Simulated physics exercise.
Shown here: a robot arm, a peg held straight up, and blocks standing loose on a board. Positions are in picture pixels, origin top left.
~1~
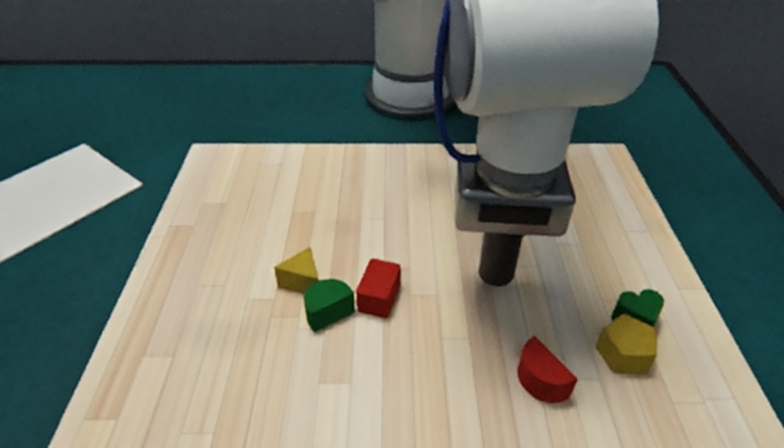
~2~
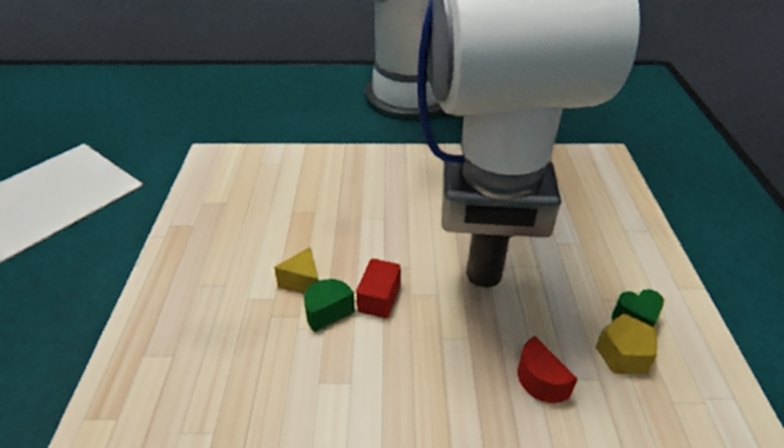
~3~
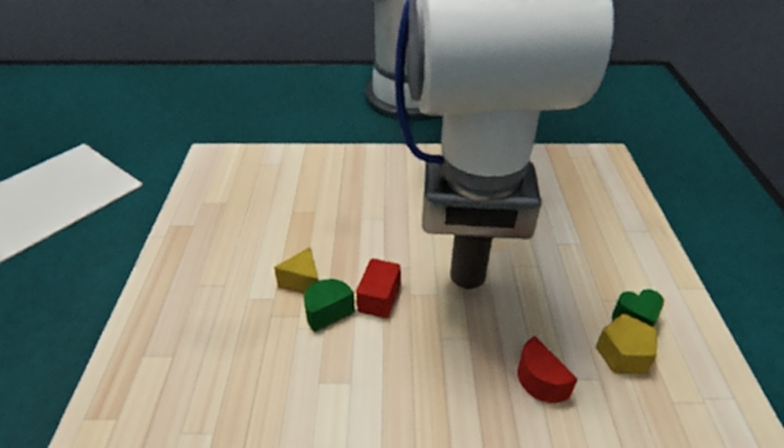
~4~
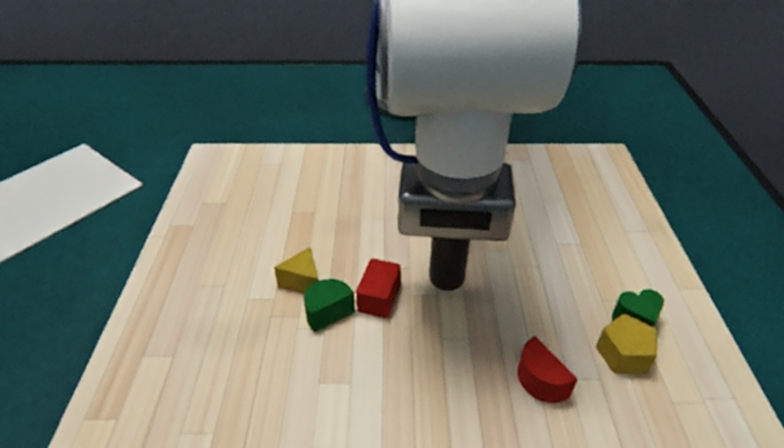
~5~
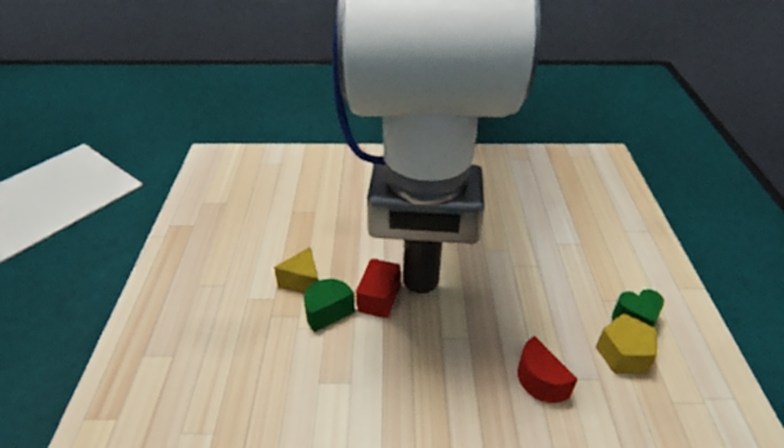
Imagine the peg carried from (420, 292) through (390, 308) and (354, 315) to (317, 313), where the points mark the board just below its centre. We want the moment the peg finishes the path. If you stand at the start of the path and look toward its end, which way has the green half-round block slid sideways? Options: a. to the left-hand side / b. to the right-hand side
Answer: B.
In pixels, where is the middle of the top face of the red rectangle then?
It is going to be at (277, 295).
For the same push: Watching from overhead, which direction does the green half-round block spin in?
It twists clockwise.
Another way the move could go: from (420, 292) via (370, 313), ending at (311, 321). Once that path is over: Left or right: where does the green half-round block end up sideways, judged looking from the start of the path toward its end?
It moves off to the right.
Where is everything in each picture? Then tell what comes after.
Peg's lower end (496, 273); yellow three-sided block (300, 263); green half-round block (326, 293); red rectangle (379, 277), in the first frame.
Peg (484, 274); blocks still, in the second frame.
Peg (468, 276); blocks still, in the third frame.
Peg (447, 278); blocks still, in the fourth frame.
Peg (421, 280); yellow three-sided block (300, 263); green half-round block (326, 293); red rectangle (379, 277), in the fifth frame.
On the path given first. One third of the way, peg (390, 296); green half-round block (310, 296), turned 30° clockwise; red rectangle (353, 286), turned 20° anticlockwise.
Two thirds of the way, peg (352, 303); yellow three-sided block (295, 260), turned 20° clockwise; green half-round block (274, 299), turned 55° clockwise; red rectangle (314, 296), turned 25° anticlockwise.
At the end, peg (315, 301); yellow three-sided block (292, 256), turned 30° clockwise; green half-round block (236, 299), turned 55° clockwise; red rectangle (277, 295), turned 25° anticlockwise.
